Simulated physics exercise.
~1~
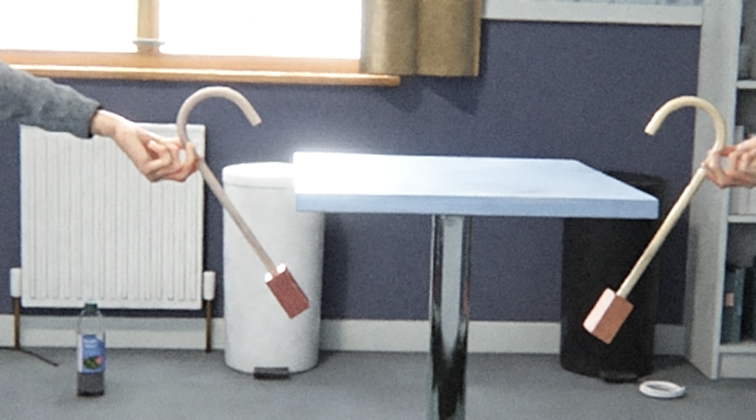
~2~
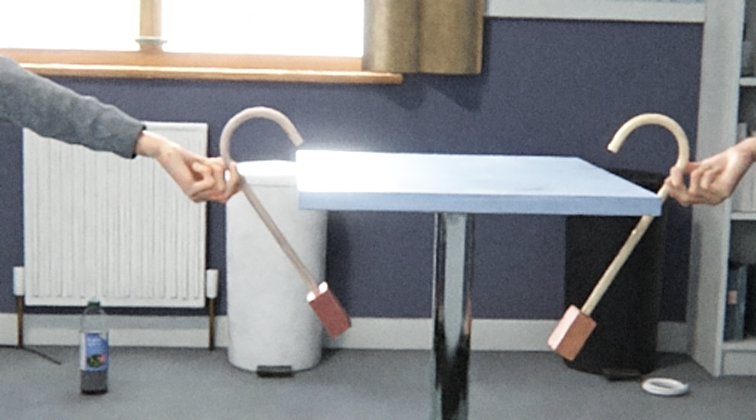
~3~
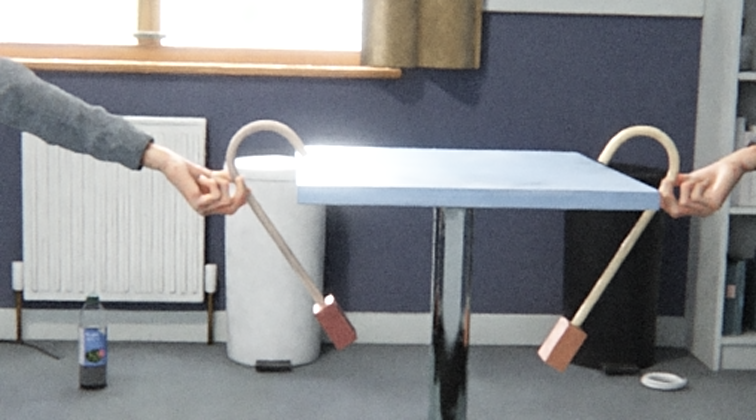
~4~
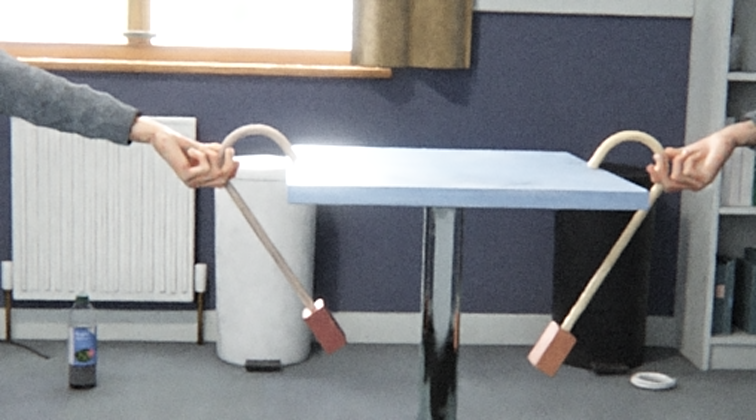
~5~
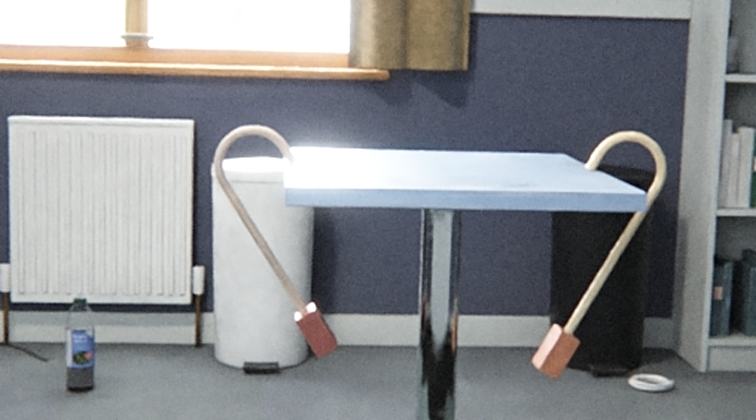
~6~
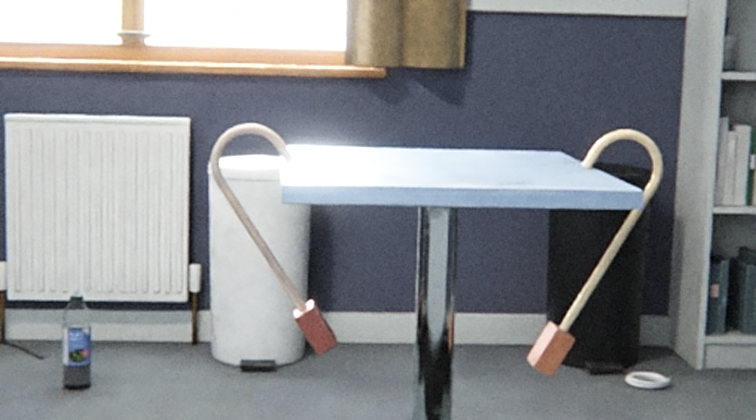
We see two hands bring hooked wooden canes, one with a red block and one with an orange block at the lower end, to opposite edges of a small blue table. The hooks are lowered onto the edges, the hands let go and withdraw, and both stay hanging still.
